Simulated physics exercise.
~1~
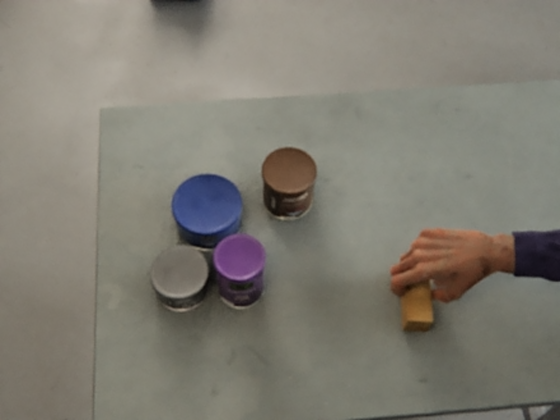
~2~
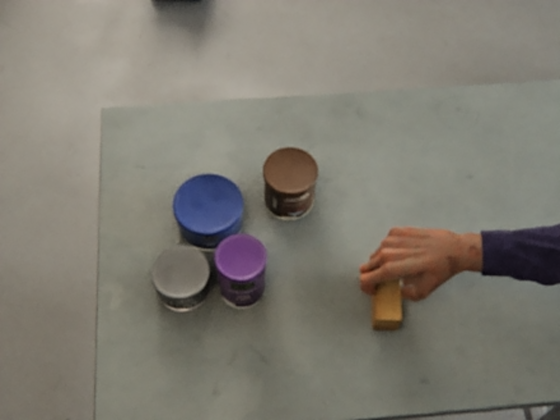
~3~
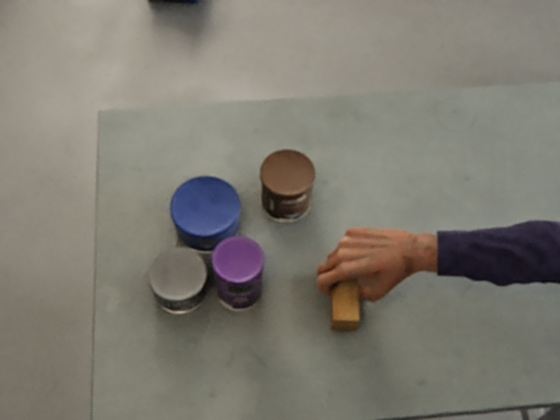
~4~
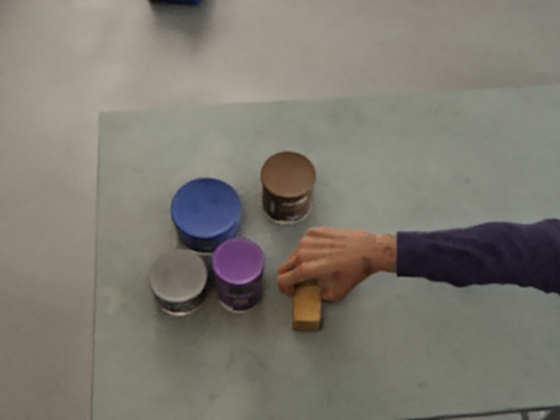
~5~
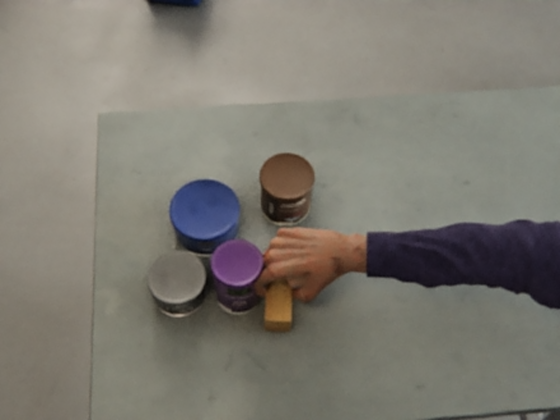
At one end of a grey-green tabletop, four lidded tins and tubs stand grouped toward the left, blue, grey and purple ones close together and a brown one slightly apart. A hand in a dark purple sleeve reaches in from the right, holding a small yellowish wooden block on the surface. The hand slides the block steadily left across the open space toward the purple tin. As it travels, more of the sleeved arm stretches over the table. The block finishes just beside the purple tin, with the hand still on it and all four containers still standing in their places.
